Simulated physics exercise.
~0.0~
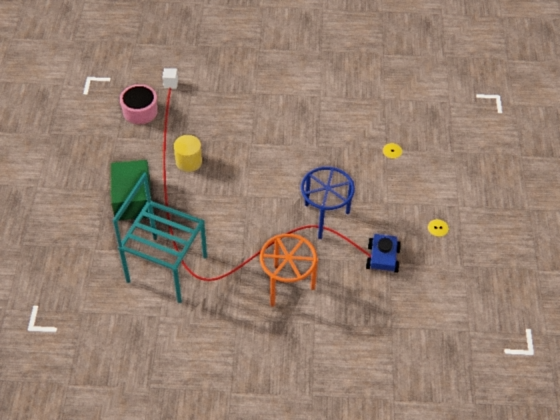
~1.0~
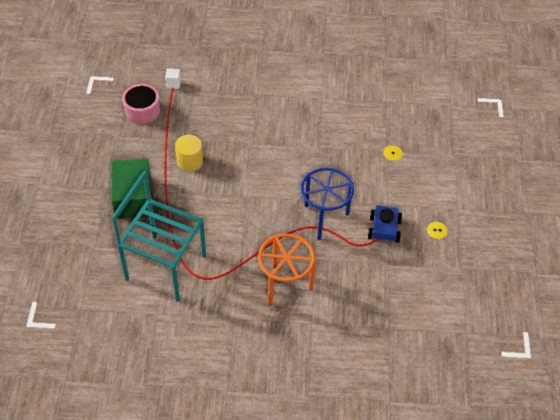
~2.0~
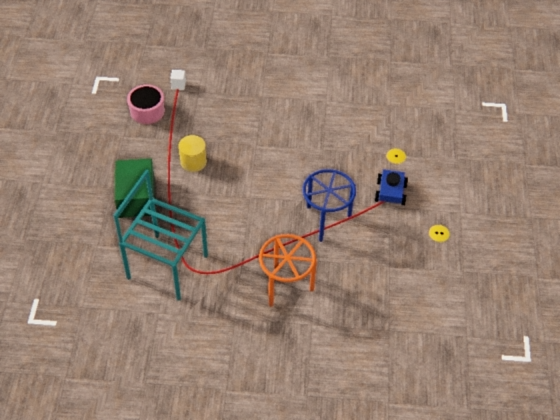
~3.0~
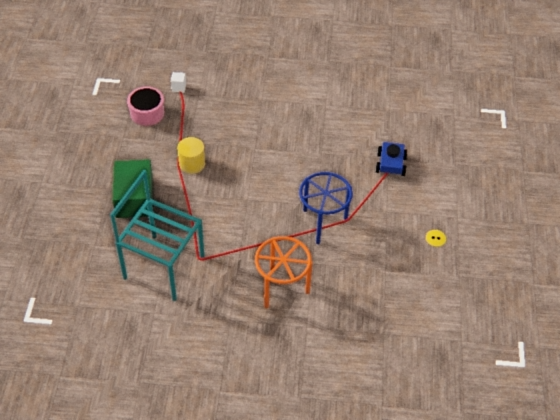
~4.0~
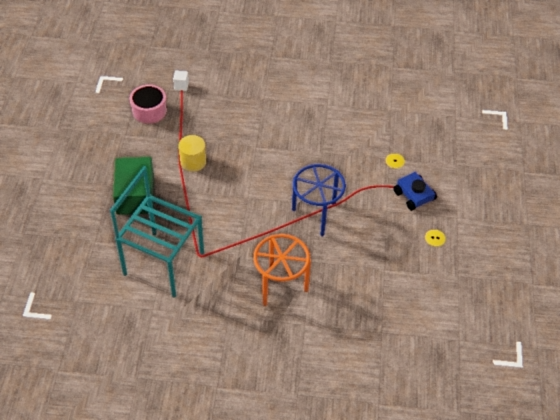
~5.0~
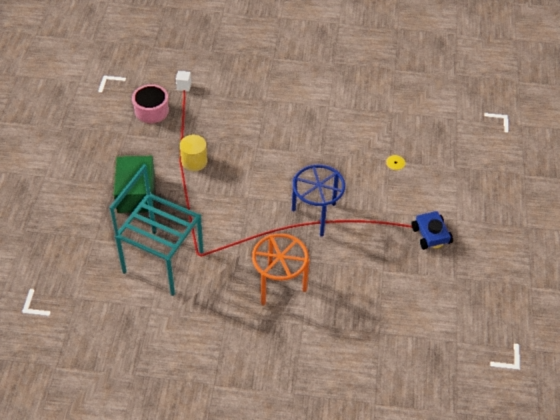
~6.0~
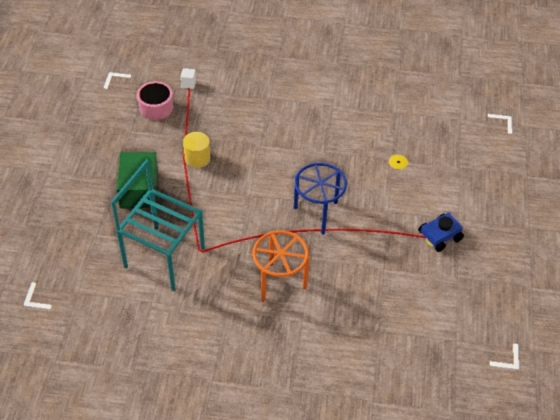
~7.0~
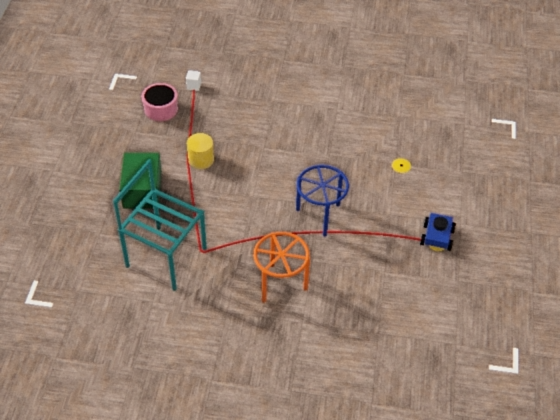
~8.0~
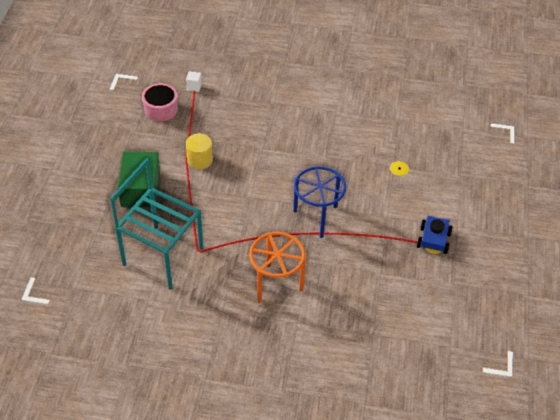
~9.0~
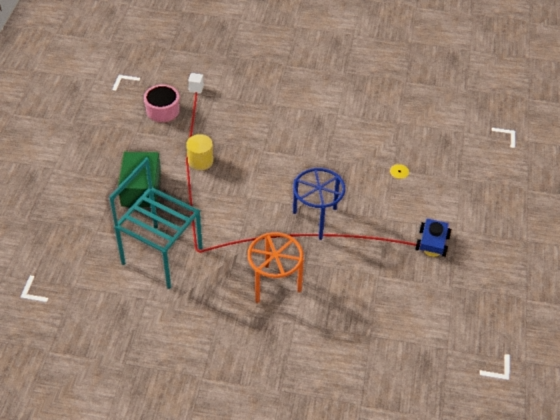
On a wood-patterned floor, a small blue cart trailing a red lead drives up, then down right, nudging a blue stool, and stops.
